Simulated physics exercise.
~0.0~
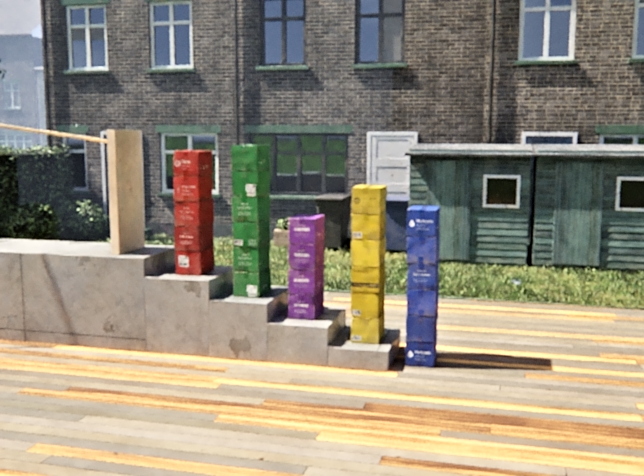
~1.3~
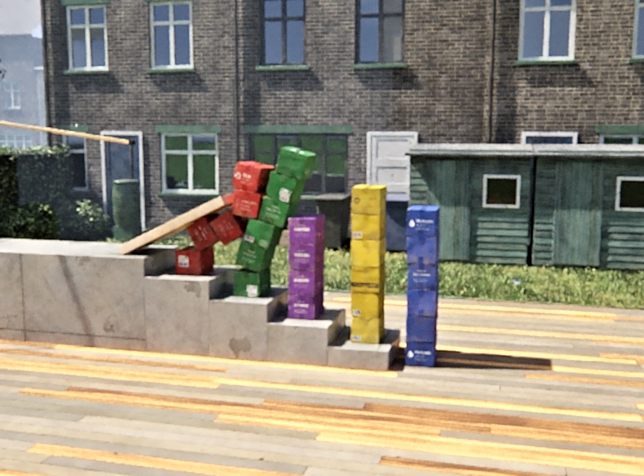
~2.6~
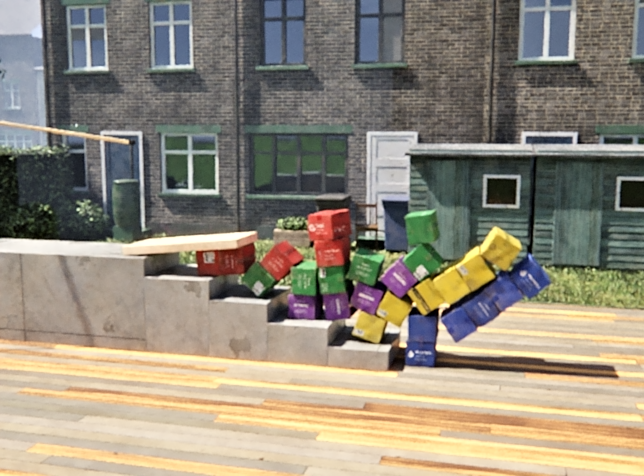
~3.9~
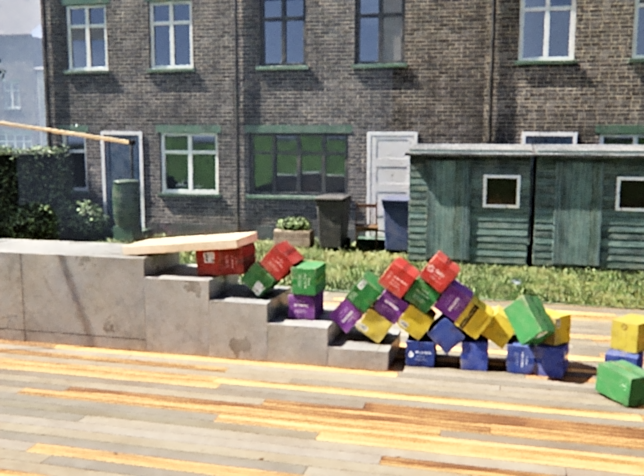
In a back yard before a brick building and green sheds, five columns of taped cartons, red, green, purple, yellow and blue, stand on concrete steps descending to the right. A wooden board upright at the left topples into the red column, which buckles and knocks the green one into a lean to the right. The collapse runs on through the purple and yellow stacks, and the blue column tips outward over the paving. Cartons tumble down the steps and spill to the right. At the end all five columns lie wrecked in a jumbled heap, with the board resting nearly flat on the upper steps.
